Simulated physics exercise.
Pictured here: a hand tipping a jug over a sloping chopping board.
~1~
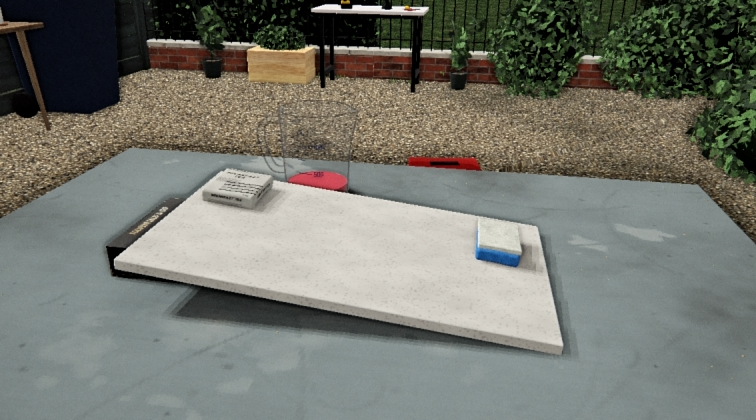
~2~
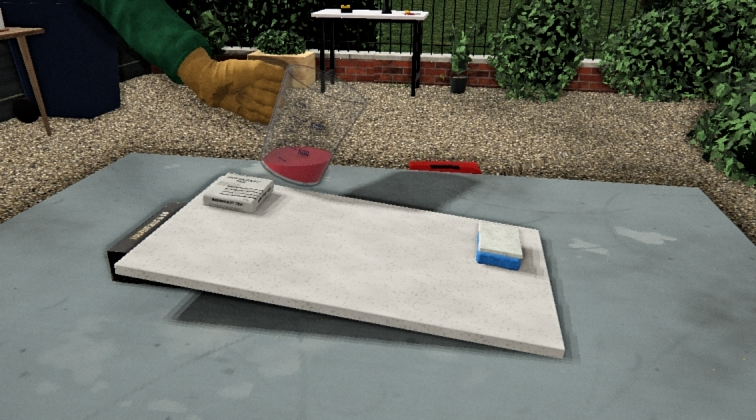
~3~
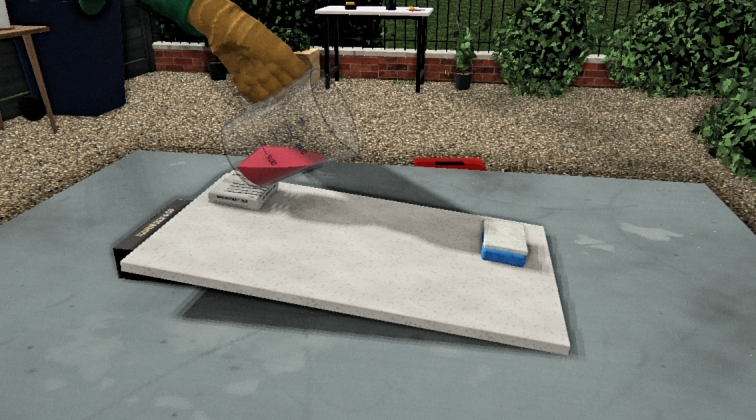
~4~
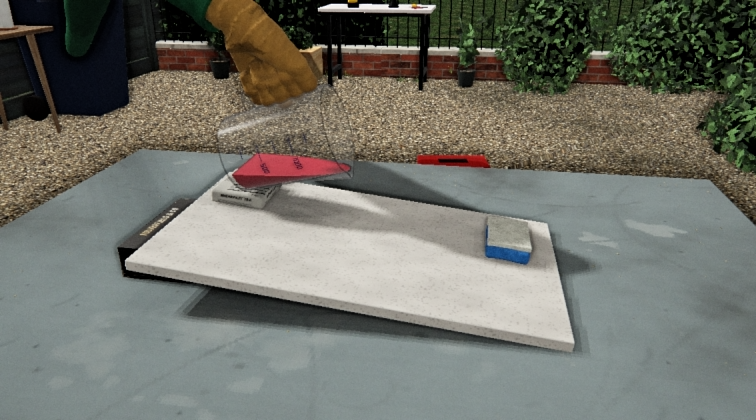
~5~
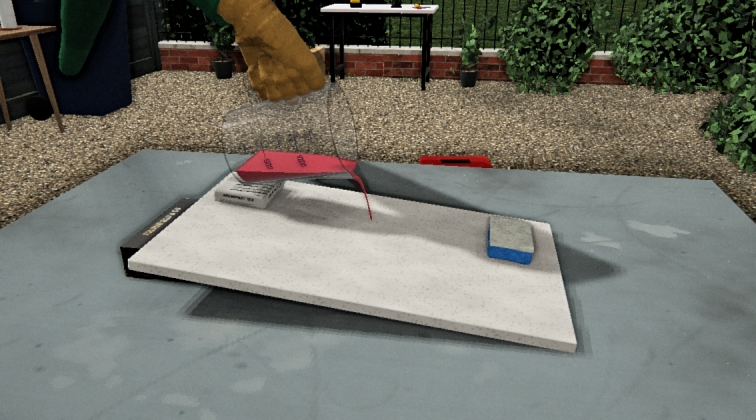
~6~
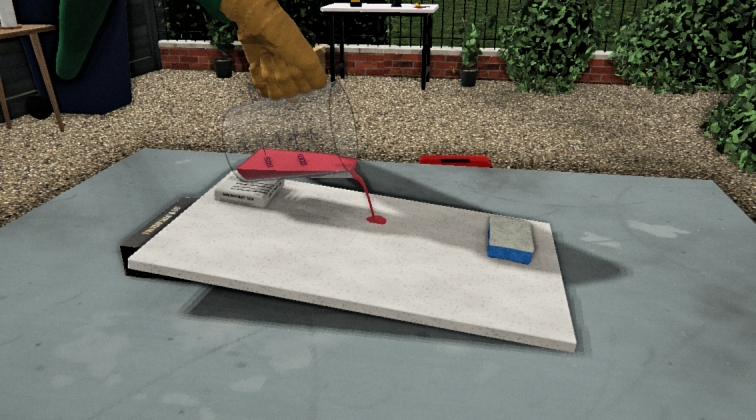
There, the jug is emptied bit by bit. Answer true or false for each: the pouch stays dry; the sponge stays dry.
Pouch: True; sponge: False.
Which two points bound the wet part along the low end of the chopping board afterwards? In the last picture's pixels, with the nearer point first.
Wet edge: Approx. (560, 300) to (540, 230).
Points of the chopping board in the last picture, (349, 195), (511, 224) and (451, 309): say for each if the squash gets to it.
Well, in sequence: Spill-free, spilled on, spill-free.
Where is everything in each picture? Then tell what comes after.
The first frame shows the chopping board slopes down to the right; jug (317, 150) nearly empty; pouch (239, 188); sponge (498, 242).
The second frame shows jug (308, 126) tipped 25° with all of its load; pouch (240, 192).
The third frame shows jug (291, 132) tipped 60° with all of its load; sponge (504, 243).
The fourth frame shows the chopping board slopes down to the right; jug (289, 141) tipped 75° with all of its load; pouch (248, 188).
The fifth frame shows the first of it lands; jug (294, 138) tipped 75° with all of its load; sponge (510, 240).
The sixth frame shows the first of it lands; jug (294, 136) tipped 80° with all of its load; pouch (251, 187); sponge (509, 240).
Next, it runs down to the right; the pouch is clear of it; the sponge is in it.
After that, it runs down to the right and off the end; the pouch is clear of it; the sponge is in it.
Finally, it runs down to the right and off the end; the pouch is clear of it; the sponge is in it.
